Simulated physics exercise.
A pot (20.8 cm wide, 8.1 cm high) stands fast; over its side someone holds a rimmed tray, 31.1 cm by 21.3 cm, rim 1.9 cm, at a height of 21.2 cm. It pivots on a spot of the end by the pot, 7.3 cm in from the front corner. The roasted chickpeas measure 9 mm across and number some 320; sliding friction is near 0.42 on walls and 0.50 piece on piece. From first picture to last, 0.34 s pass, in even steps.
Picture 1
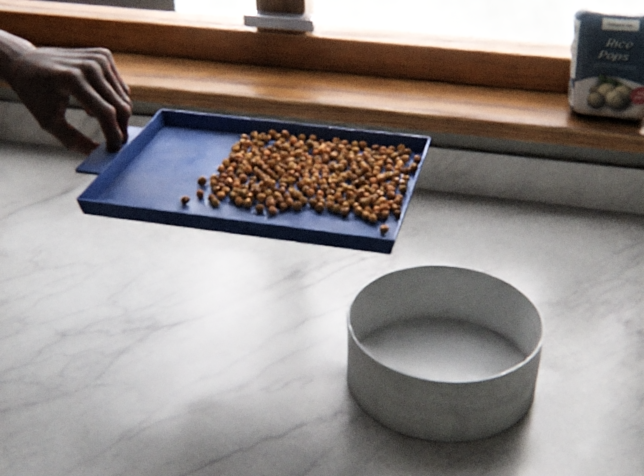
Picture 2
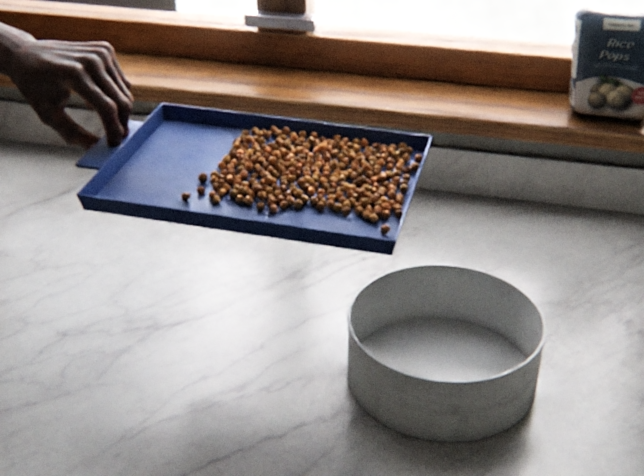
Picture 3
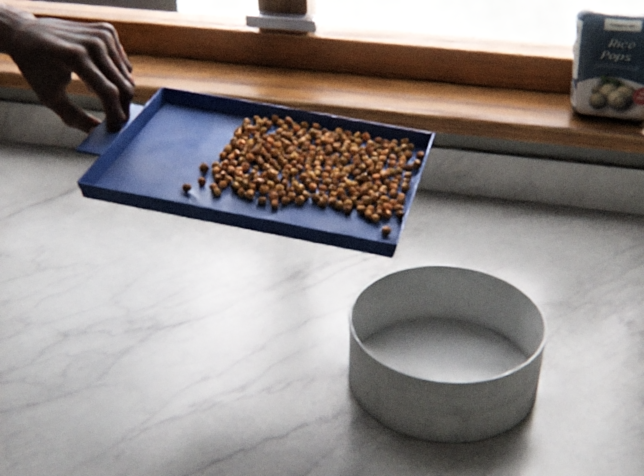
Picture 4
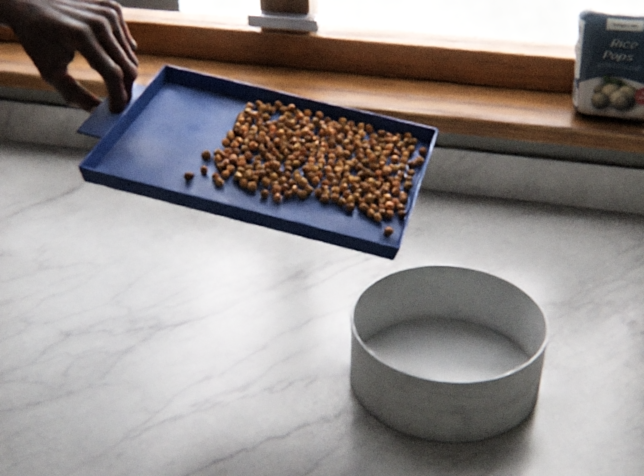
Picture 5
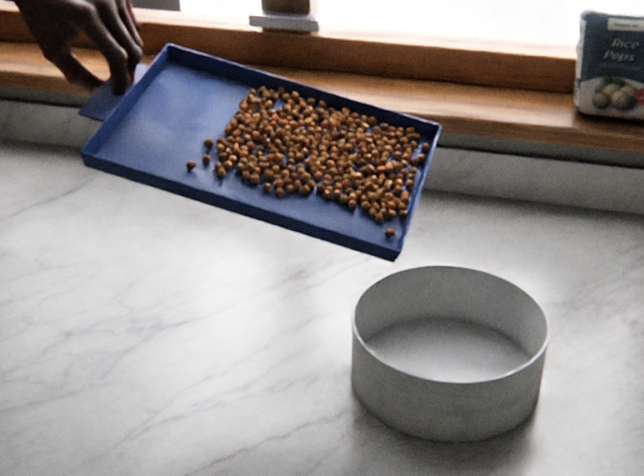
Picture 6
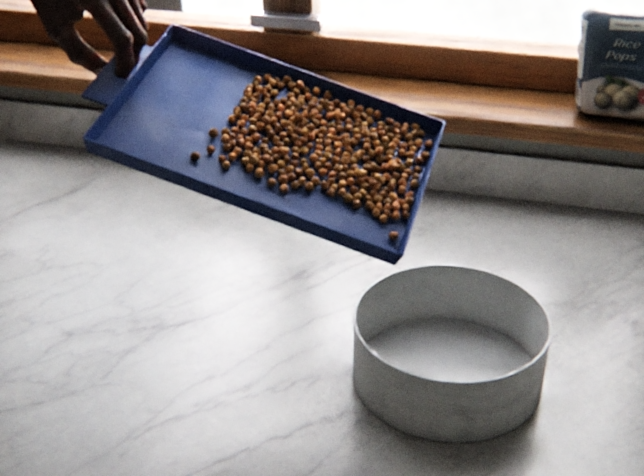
On a marble counter by a window, a hand raising the left end of a blue tray of roasted chickpeas beside a round pot.
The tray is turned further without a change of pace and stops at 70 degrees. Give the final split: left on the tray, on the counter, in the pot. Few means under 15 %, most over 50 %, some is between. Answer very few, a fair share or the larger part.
Tray the larger part, counter very few, pot very few.
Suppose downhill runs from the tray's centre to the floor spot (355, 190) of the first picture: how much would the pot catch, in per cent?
Some 0 per cent.
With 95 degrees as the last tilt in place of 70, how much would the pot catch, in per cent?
Then about 65 per cent.
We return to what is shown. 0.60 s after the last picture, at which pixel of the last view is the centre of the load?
Around (379, 157).
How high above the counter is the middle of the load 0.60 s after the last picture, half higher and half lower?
Some 28 cm.
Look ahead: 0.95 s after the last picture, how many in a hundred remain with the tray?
Roughly 95 per cent.
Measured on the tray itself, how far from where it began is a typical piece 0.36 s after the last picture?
Roughly 5 cm.
Then, 0.36 s after the last picture, tilt 44 degrees; the tray holds 100 %, the pot 0 %.
Then, 0.60 s after the last picture, tilt 61 degrees; the tray holds 100 %, the pot 0 %.
Then, 0.95 s after the last picture, tilt 70 degrees; the tray holds 95 %, the pot 0 %.
In the end, tray 95 %, counter 5 %, pot 0 %.
